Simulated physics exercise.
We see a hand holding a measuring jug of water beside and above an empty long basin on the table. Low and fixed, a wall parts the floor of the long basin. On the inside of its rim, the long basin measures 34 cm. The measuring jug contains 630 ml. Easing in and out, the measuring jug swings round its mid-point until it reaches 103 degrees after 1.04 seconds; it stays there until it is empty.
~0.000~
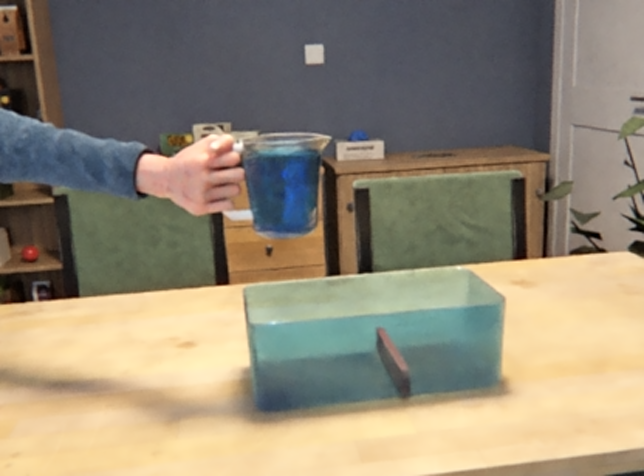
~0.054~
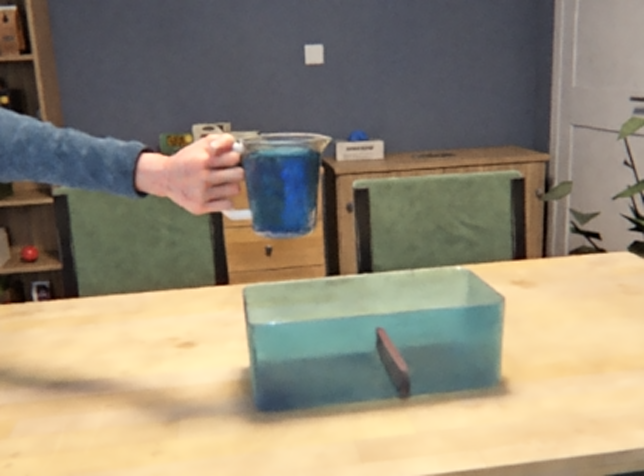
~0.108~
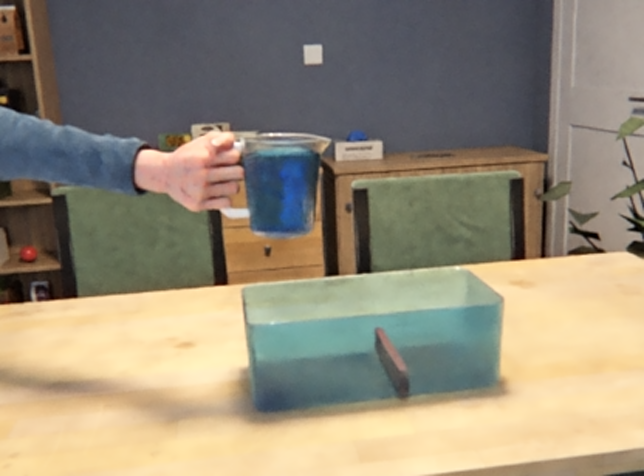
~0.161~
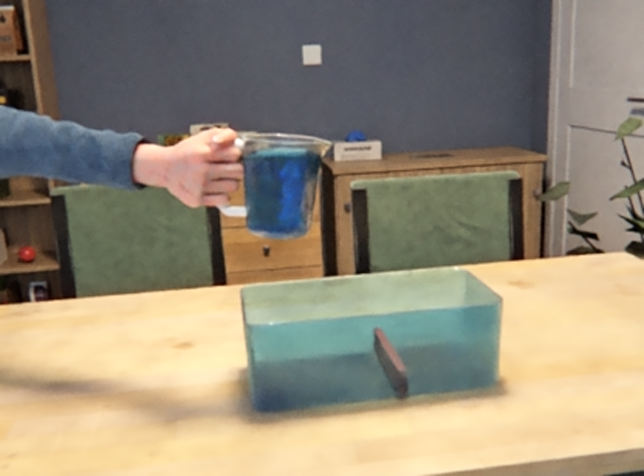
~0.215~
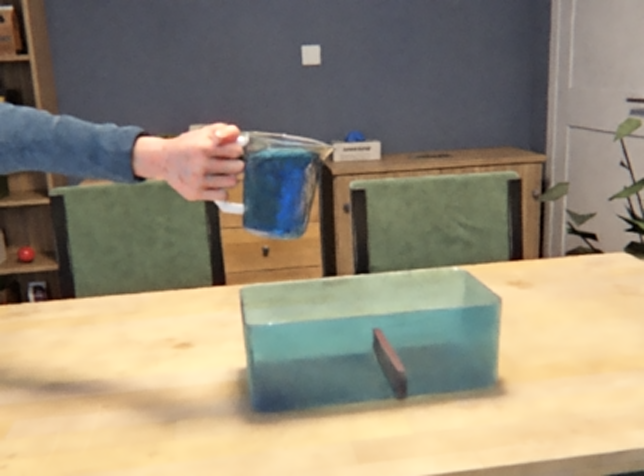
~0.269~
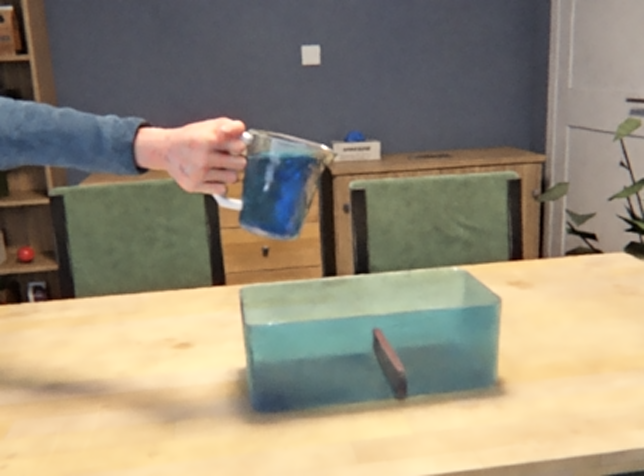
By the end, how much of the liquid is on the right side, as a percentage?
Around 66 percent.
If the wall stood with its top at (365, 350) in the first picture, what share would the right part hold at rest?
That would be about 95 in a hundred, I'd say.
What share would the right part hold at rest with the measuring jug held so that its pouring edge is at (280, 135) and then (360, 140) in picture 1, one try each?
It comes to 10 per cent, and then 90 per cent.
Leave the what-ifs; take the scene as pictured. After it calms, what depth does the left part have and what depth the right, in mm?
Some 6 mm on the left and some 20 mm on the right.
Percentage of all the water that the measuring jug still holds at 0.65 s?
Roughly 74 per cent.
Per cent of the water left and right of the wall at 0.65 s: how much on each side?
1 per cent left and 6 right, roughly.
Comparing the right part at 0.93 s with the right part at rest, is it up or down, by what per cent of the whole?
I'd say it grows by some 20.
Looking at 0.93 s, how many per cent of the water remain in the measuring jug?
Near 24 percent, more or less.
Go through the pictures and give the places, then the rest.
In the first frame, tilt 0°; pouring edge (332, 137); surface from (244, 154) to (319, 150); the long basin's rim runs from (245, 306) to (486, 284); the wall's top is at (391, 348).
In the second frame, tilt 1°; pouring edge (332, 137); surface from (244, 154) to (319, 151).
In the third frame, tilt 3°; pouring edge (332, 139); surface from (244, 154) to (319, 151).
In the fourth frame, tilt 6°; pouring edge (334, 143); surface from (245, 154) to (320, 153).
In the fifth frame, tilt 11°; pouring edge (336, 147); surface from (246, 155) to (322, 153).
In the sixth frame, tilt 16°; pouring edge (339, 153); surface from (248, 157) to (328, 154).
By 0.65 s the tilt is 71° and 75 per cent is still to pour, 1 is left of the wall and 6 right of it.
By 0.93 s the tilt is 100° and 23 per cent is still to pour, 9 is left of the wall and 47 right of it.
By 1.22 s the tilt is 103° and 1 per cent is still to pour, 28 is left of the wall and 67 right of it.
By 1.54 s the tilt is 103° and 0 per cent is still to pour, 33 is left of the wall and 66 right of it.
At rest 33 per cent lies left of the wall, 66 right of it and 1 outside.
